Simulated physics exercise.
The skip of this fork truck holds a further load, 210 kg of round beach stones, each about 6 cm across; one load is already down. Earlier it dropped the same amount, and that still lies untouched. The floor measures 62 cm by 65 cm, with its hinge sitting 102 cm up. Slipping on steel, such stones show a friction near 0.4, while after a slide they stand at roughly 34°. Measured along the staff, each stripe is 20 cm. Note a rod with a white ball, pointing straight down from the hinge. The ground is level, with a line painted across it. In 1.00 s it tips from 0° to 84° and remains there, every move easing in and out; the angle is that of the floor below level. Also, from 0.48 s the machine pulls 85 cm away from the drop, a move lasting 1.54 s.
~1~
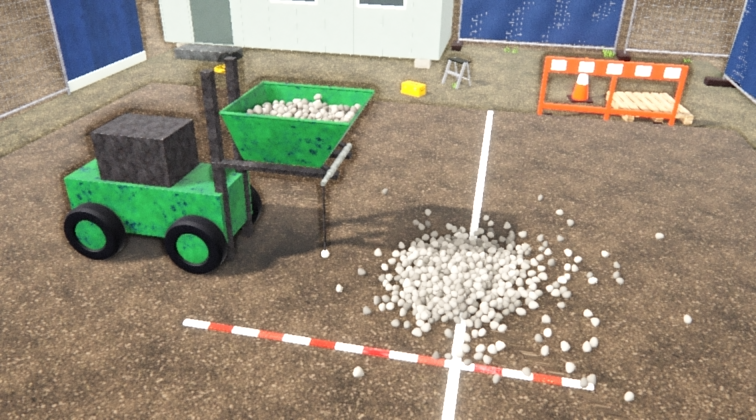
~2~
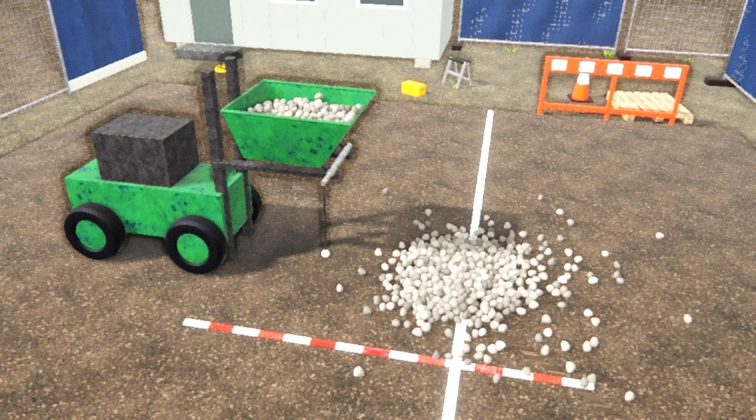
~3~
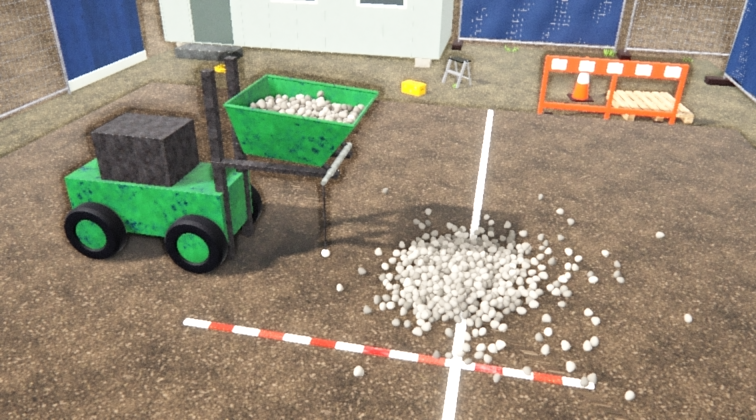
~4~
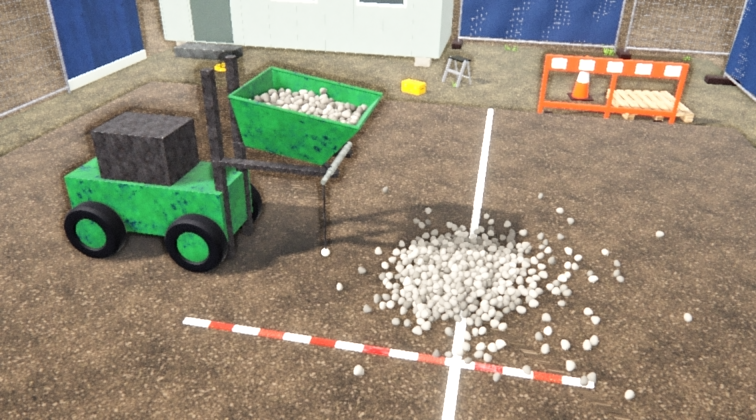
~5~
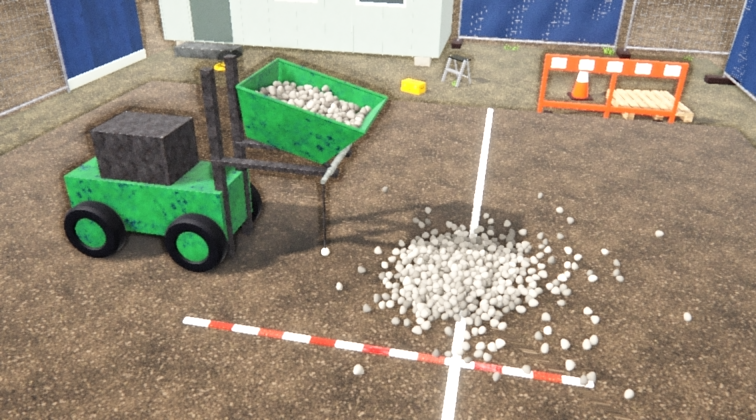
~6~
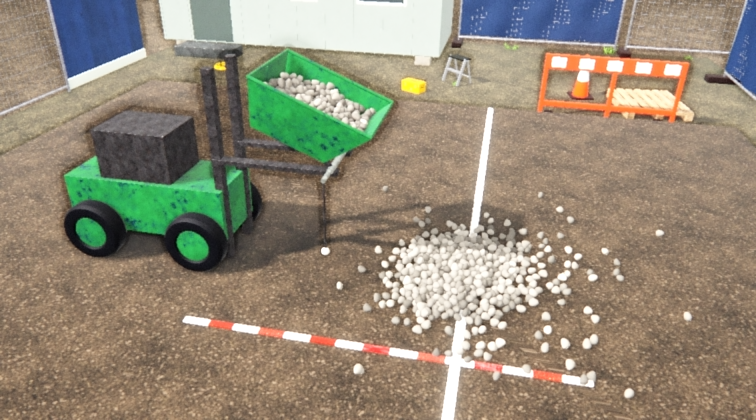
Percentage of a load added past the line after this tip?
12 per cent.
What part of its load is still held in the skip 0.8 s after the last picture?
35 %.
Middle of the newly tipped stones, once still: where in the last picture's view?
Roughly at (410, 264) in the last picture.
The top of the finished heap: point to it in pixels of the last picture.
Roughly at (439, 255).
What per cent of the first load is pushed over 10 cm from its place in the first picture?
10 %.
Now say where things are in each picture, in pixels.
The first frame shows lip at (349, 125), floor tilted 0°, highest stones at (318, 109). The earlier load is highest near (455, 270), 14 cm above ground level, 56 % short of the line, 44 % past the line.
The second frame shows lip at (351, 125), floor tilted 1°, highest stones at (304, 108).
The third frame shows lip at (354, 126), floor tilted 4°, highest stones at (296, 103).
In the fourth frame, the skip is at 9°, its lip at (359, 129); the top of the load is at (282, 96).
The fifth frame shows lip at (365, 133), floor tilted 15°, highest stones at (281, 88).
In the sixth frame, the skip is at 23°, its lip at (371, 138); the top of the load is at (285, 82).
Then, 0.4 s after the last picture the floor is at 71°; in per cent of one load, 100 in the skip, 56 short of the line, 44 past the line; the foremost stones are at (628, 281).
Then, 0.8 s after the last picture the floor is at 84°; in per cent of one load, 35 in the skip, 121 short of the line, 44 past the line; the foremost stones are at (628, 281).
Then, 2.1 s after the last picture the floor is at 84°; in per cent of one load, 0 in the skip, 144 short of the line, 56 past the line; the foremost stones are at (630, 278).
Then, 4.4 s after the last picture the floor is at 84°; in per cent of one load, 0 in the skip, 144 short of the line, 56 past the line; the foremost stones are at (630, 278). Net gain past the line, 12.
